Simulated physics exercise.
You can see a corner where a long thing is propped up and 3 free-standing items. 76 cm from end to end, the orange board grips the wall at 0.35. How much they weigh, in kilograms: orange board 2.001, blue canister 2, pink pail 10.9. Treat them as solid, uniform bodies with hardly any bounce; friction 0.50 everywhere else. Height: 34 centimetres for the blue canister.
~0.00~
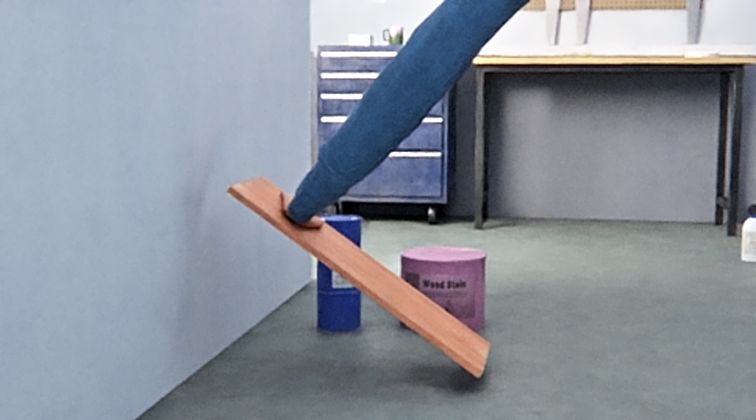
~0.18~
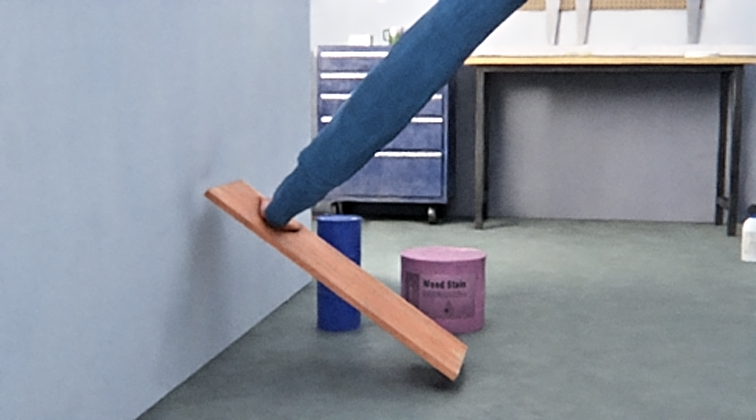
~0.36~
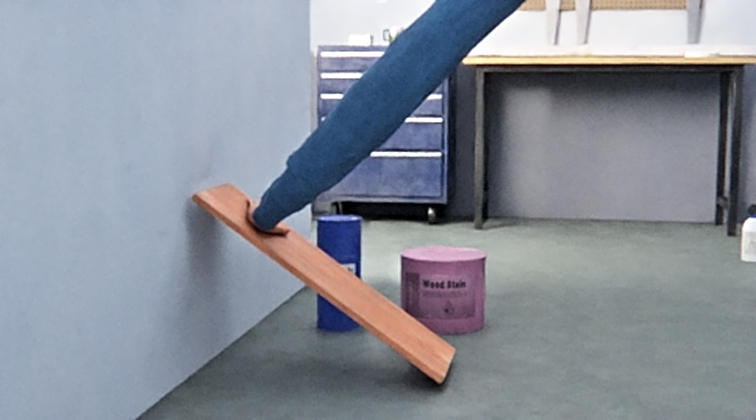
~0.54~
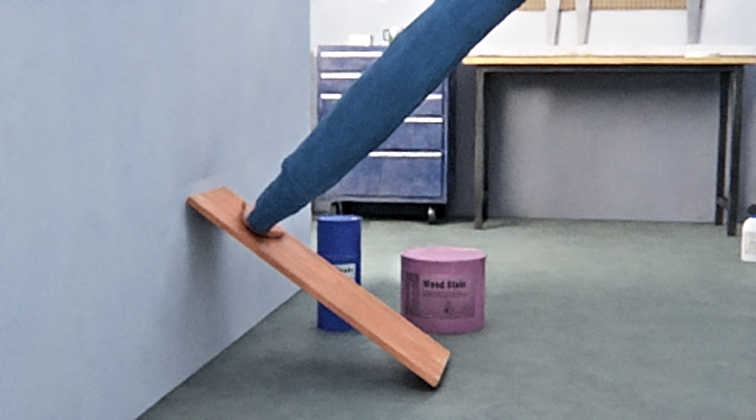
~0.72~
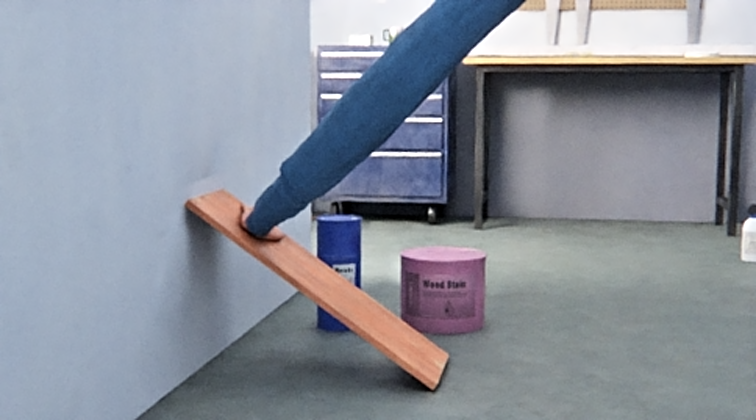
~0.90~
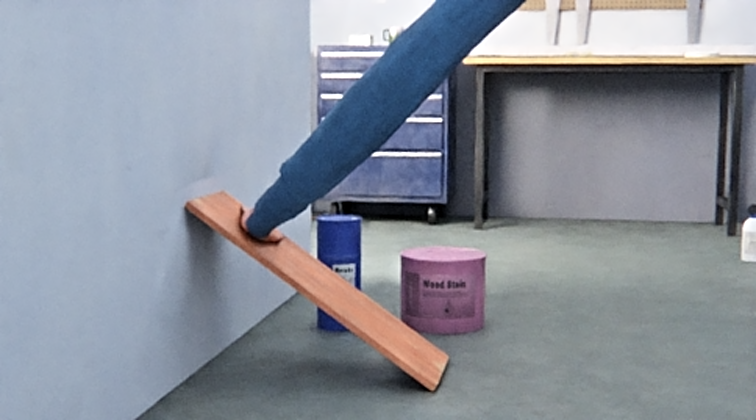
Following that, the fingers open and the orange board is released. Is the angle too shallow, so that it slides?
Pretty sure it loses grip.
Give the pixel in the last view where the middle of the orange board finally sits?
(351, 368).
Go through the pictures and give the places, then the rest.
In the first frame, 12 cm from its place; orange board (364, 271); blue canister (339, 272).
In the second frame, 6 cm from its place; orange board (341, 274); blue canister (339, 272).
In the third frame, 3 cm from its place; orange board (328, 277); blue canister (339, 272).
In the fourth frame, 1 cm from its place; orange board (323, 280); blue canister (339, 272).
The fifth frame shows propped up under the hand; orange board (322, 283); blue canister (339, 272).
The sixth frame shows propped up under the hand; orange board (322, 285); blue canister (339, 272).
After 1.30 s, orange board 8° lower than it was left near (332, 302).
After 1.40 s, orange board 17° lower than it was left near (340, 325).
After 1.50 s, orange board 34° lower than it was left near (351, 366).
In the end (2.2 s), toppled on the floor, orange board; the other 2 under 10 cm from the start. At the end, from the last picture's camera, orange board near (351, 369). The board slides down.
